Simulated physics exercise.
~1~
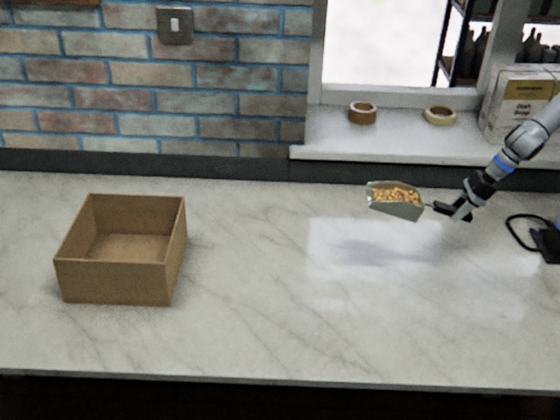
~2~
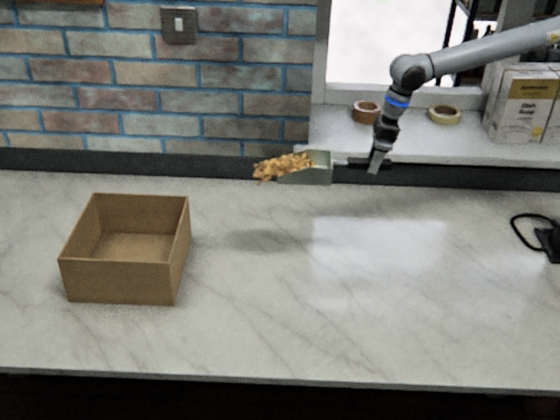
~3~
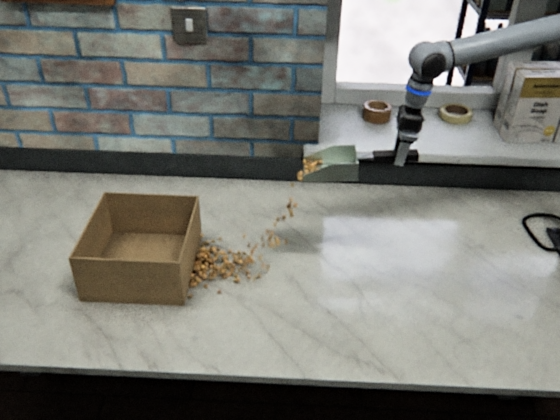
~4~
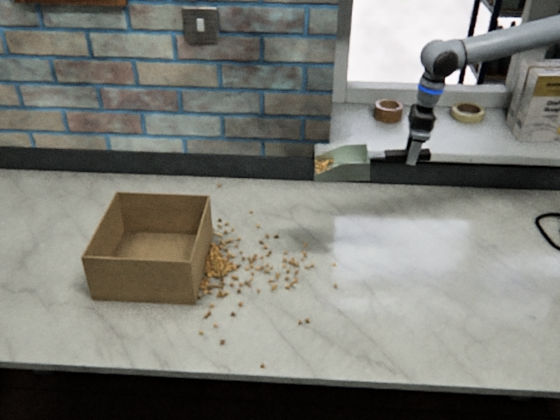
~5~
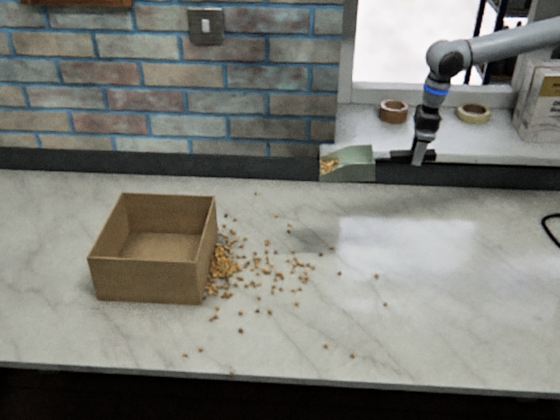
In the video, a robot arm carries a scoop of dried chickpeas left toward an open brown box, then draws back slightly as they spill out. They land beside the box and scatter across the marble-look table, leaving a few in the scoop.
